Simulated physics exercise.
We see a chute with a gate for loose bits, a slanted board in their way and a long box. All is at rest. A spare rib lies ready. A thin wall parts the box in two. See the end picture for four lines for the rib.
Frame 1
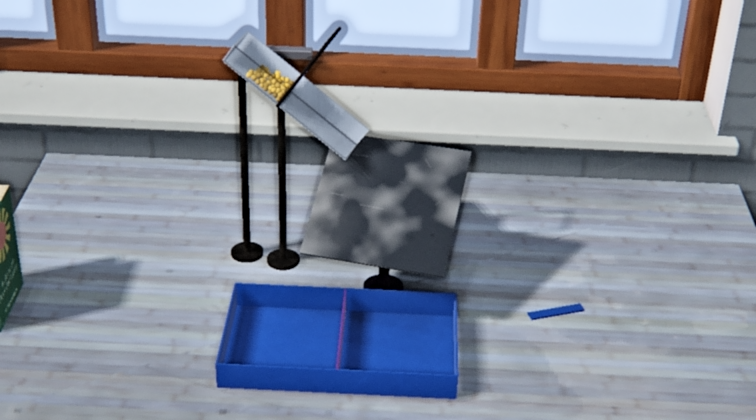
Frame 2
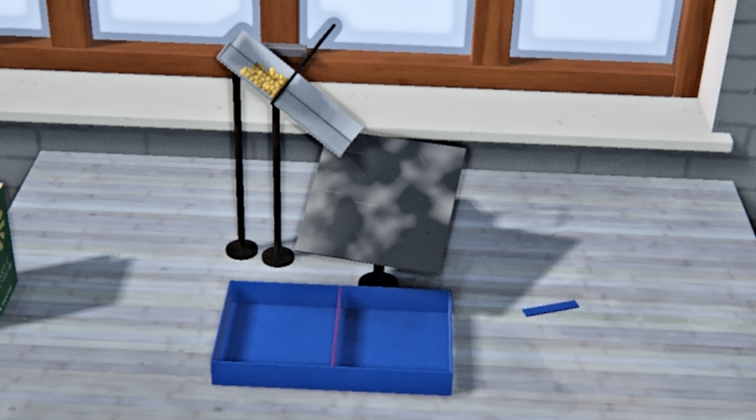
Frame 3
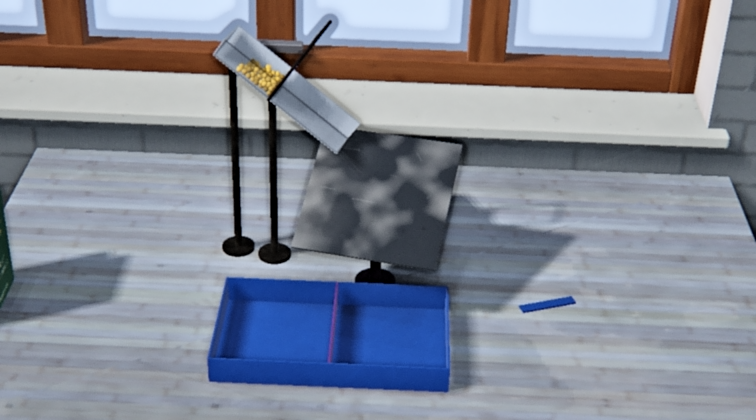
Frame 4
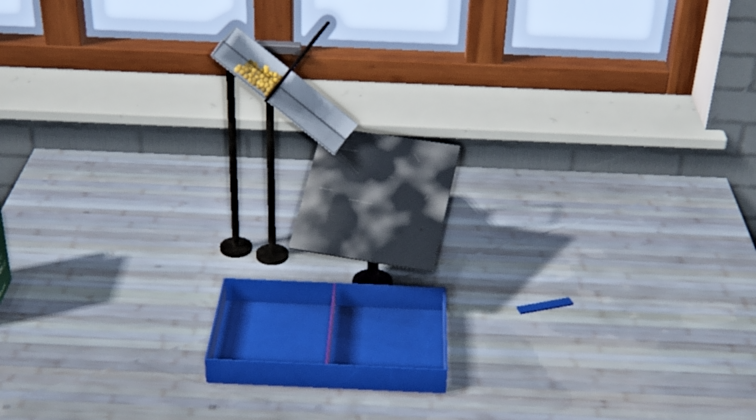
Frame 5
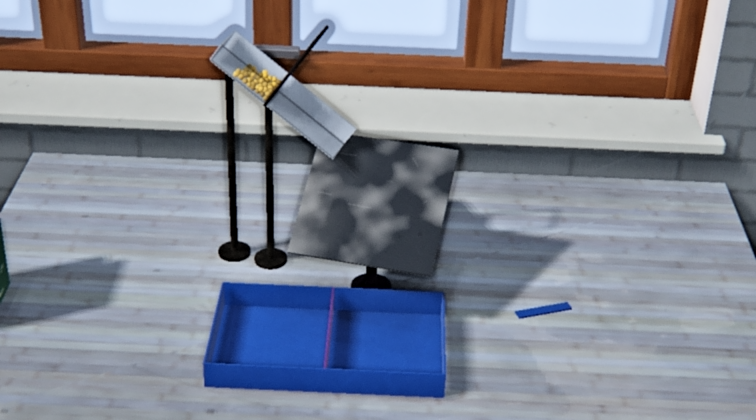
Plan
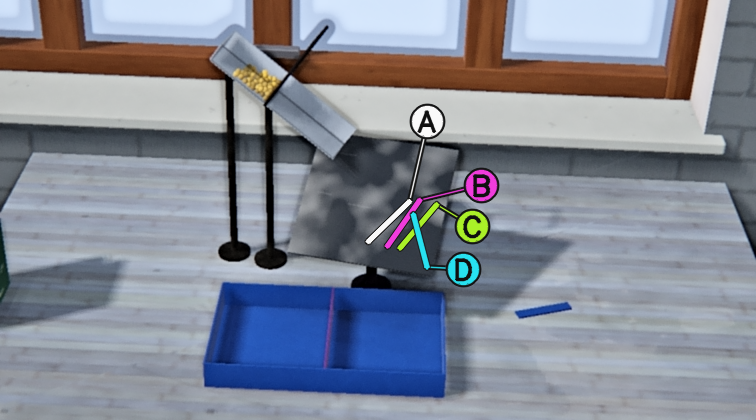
A long blue box with a thin pink dividing wall sits on pale, weathered wooden boards below a brown-framed window with a white sill, seen from the front and above. Behind it stand a grey chute on black posts holding yellow puffed balls behind a gate, and a tilted dark board, with a blue strip at right and a green object at the left edge. Nothing in the scene moves; only the view shifts slightly.
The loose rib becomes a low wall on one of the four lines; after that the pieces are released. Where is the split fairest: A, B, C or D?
I would pick line A.
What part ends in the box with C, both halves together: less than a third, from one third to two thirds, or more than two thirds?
More than two thirds.
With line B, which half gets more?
More lands on the right.
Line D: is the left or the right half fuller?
More lands on the right.
On the marked copy, line A from (409, 201) to (368, 241); line B from (419, 200) to (387, 246); line C from (436, 204) to (400, 248); line D from (413, 214) to (427, 267).
With A, of what is caught, about two thirds in the left half, about a third in the right.
With B, of what is caught, none in the left half, all in the right.
With C, of what is caught, none in the left half, all in the right.
With D, of what is caught, none in the left half, all in the right.
